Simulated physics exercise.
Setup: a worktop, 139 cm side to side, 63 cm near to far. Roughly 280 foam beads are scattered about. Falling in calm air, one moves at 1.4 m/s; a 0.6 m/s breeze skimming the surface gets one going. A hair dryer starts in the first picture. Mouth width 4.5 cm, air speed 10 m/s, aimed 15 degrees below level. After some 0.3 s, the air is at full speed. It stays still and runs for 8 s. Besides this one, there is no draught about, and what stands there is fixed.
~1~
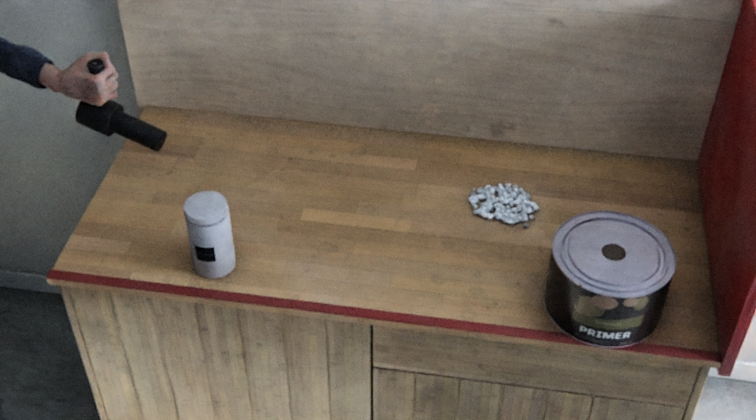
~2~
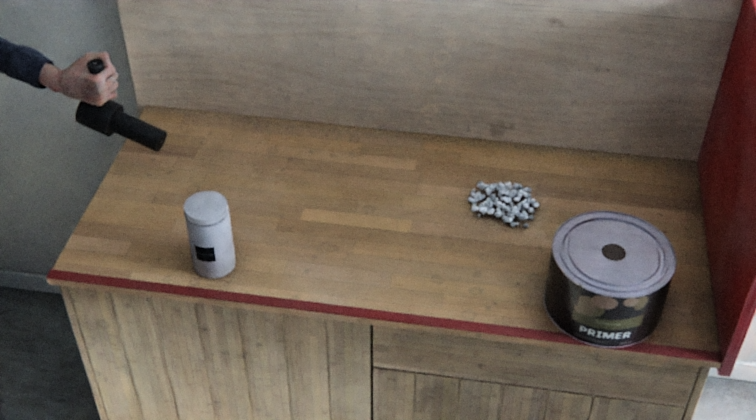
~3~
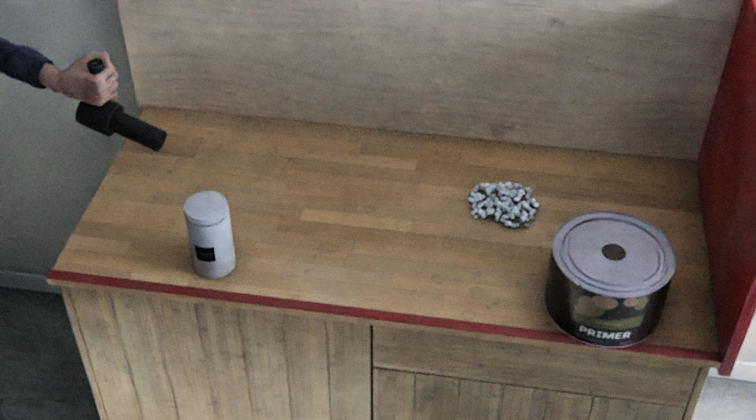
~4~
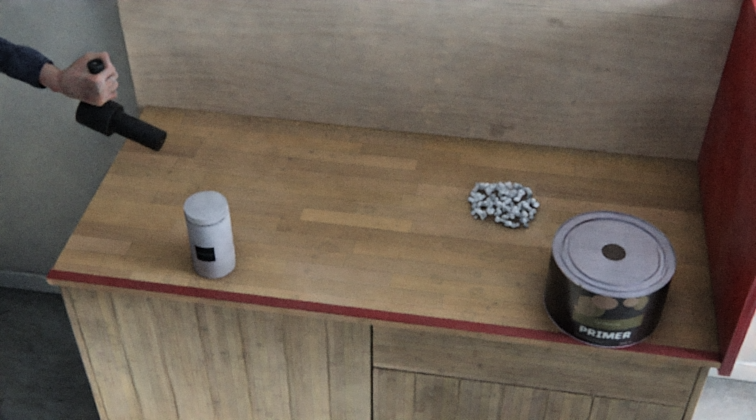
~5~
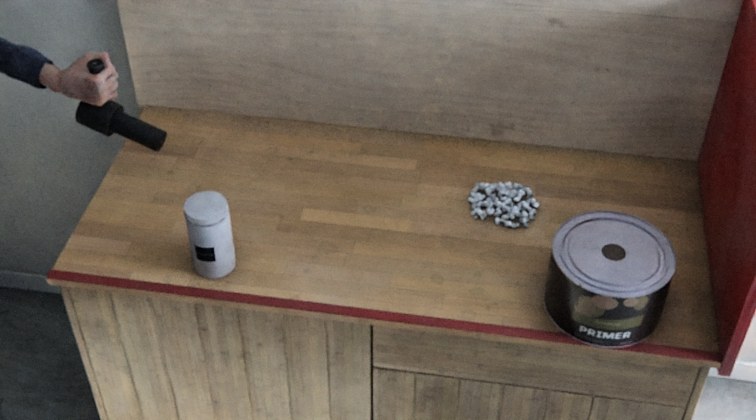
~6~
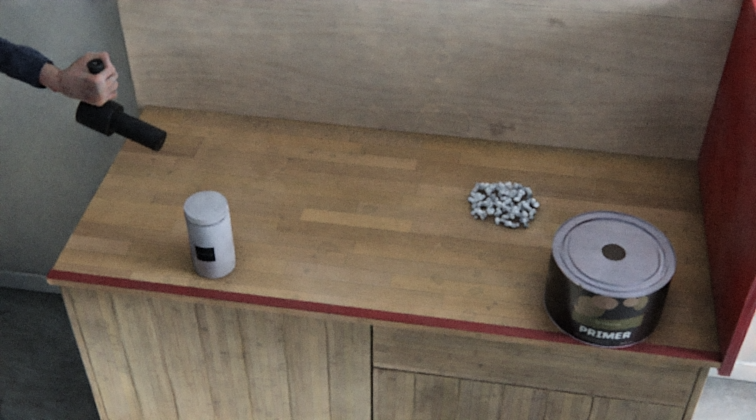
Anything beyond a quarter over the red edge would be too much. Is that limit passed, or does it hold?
In the end the limit holds.
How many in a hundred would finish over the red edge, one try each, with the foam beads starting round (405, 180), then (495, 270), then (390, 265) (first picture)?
0, 90 and 100 in a hundred, respectively.
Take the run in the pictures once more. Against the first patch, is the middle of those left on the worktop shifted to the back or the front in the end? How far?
It has shifted to the far side, by around 20 cm.
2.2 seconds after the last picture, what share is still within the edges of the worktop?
Some 100 per cent.
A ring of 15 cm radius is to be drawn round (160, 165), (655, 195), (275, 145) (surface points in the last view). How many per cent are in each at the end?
First spot near 0 %, second near 70 %, third near 0 %.
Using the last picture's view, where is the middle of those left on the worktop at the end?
Roughly at (692, 170).
Then, 1.2 s after the last picture, 84 % are on the move or not yet settled, 3 % are over the red edge; the middle of those still in play is near (690, 170).
Then, 2.2 s after the last picture, 73 % are on the move or not yet settled, 3 % are over the red edge; the middle of those still in play is near (691, 168).
Then, 4.1 s after the last picture, 64 % are on the move or not yet settled, 3 % are over the red edge; the middle of those still in play is near (692, 170).
Then, 7.7 s after the last picture, at the end, 4 % are over the red edge; the middle of those still in play is near (692, 170).
